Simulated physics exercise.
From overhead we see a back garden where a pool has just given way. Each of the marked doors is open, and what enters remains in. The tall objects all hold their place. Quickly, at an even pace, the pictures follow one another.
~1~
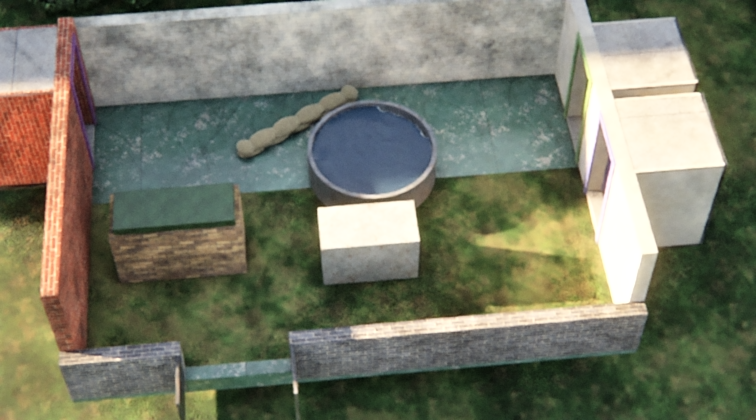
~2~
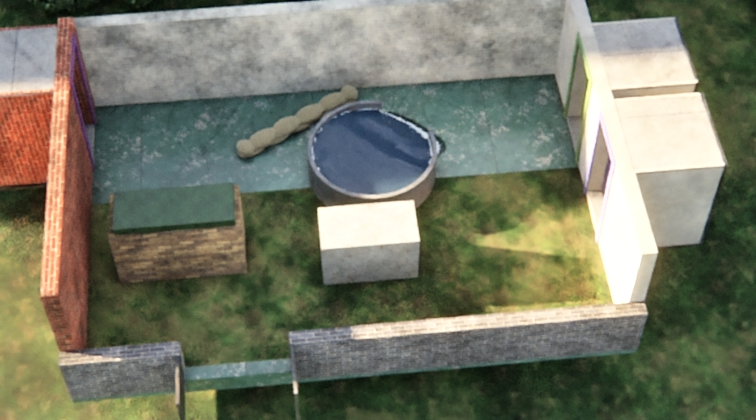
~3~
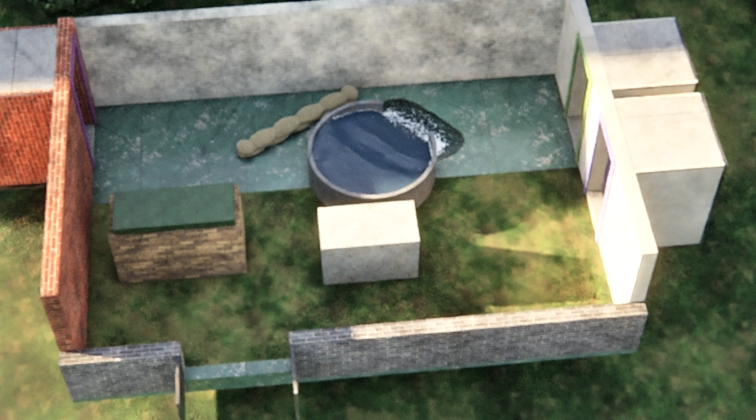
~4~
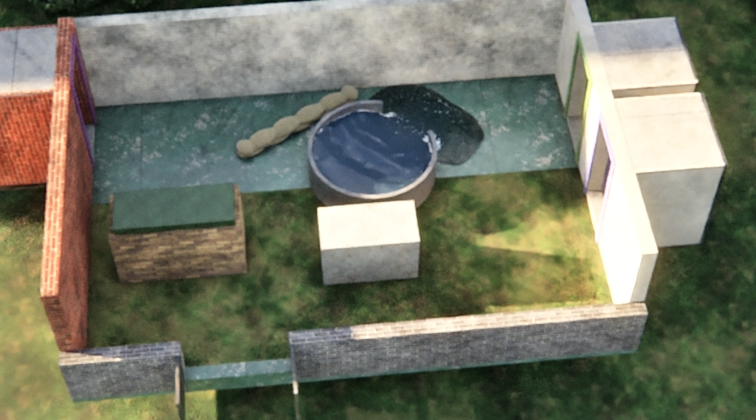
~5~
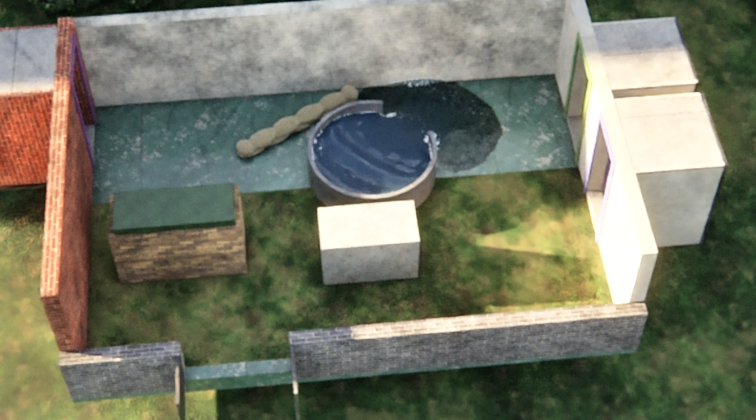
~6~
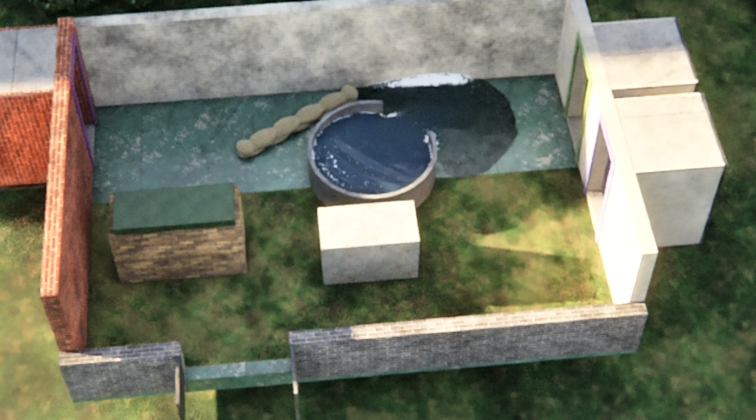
Water pouring from the far side of a round tank, spreading darkly across the green paving and reaching the pale back wall.
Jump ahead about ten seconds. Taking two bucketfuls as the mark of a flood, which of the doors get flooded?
The blue door stays below the mark, the purple door stays below the mark, the green door gets flooded.
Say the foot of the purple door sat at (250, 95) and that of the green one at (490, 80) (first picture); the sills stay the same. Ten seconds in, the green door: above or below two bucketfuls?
My guess is that the green door tops the mark by then.
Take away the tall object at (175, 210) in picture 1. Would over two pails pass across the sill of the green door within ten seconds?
Well, green ends up above.
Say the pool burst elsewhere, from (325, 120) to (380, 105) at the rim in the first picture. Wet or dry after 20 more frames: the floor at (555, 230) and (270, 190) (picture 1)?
The first spot is spared, the second swamped.
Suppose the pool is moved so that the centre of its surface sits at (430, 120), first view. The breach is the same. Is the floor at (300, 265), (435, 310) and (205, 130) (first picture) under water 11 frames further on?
Bone-dry, bone-dry, bone-dry.
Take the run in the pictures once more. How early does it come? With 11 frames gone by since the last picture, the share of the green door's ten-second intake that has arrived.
Close to 5 %.
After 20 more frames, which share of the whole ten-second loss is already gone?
Estimate: Some 40 %.
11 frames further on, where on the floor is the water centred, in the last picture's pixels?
I reckon somewhere around (427, 138).
A moment on, water covers 15 % of the floor; the blue door not reached, the purple door not reached, the green door not reached.
Next, water covers 15 % of the floor; the blue door not reached, the purple door not reached, the green door under two buckets in.
Then, water covers 25 % of the floor; the blue door wet at the sill, nothing in, the purple door not reached, the green door over two buckets in.
Later, water covers 45 % of the floor; the blue door wet at the sill, nothing in, the purple door not reached, the green door far over two buckets in.
In the end, water covers 55 % of the floor; the blue door wet at the sill, nothing in, the purple door not reached, the green door far over two buckets in.
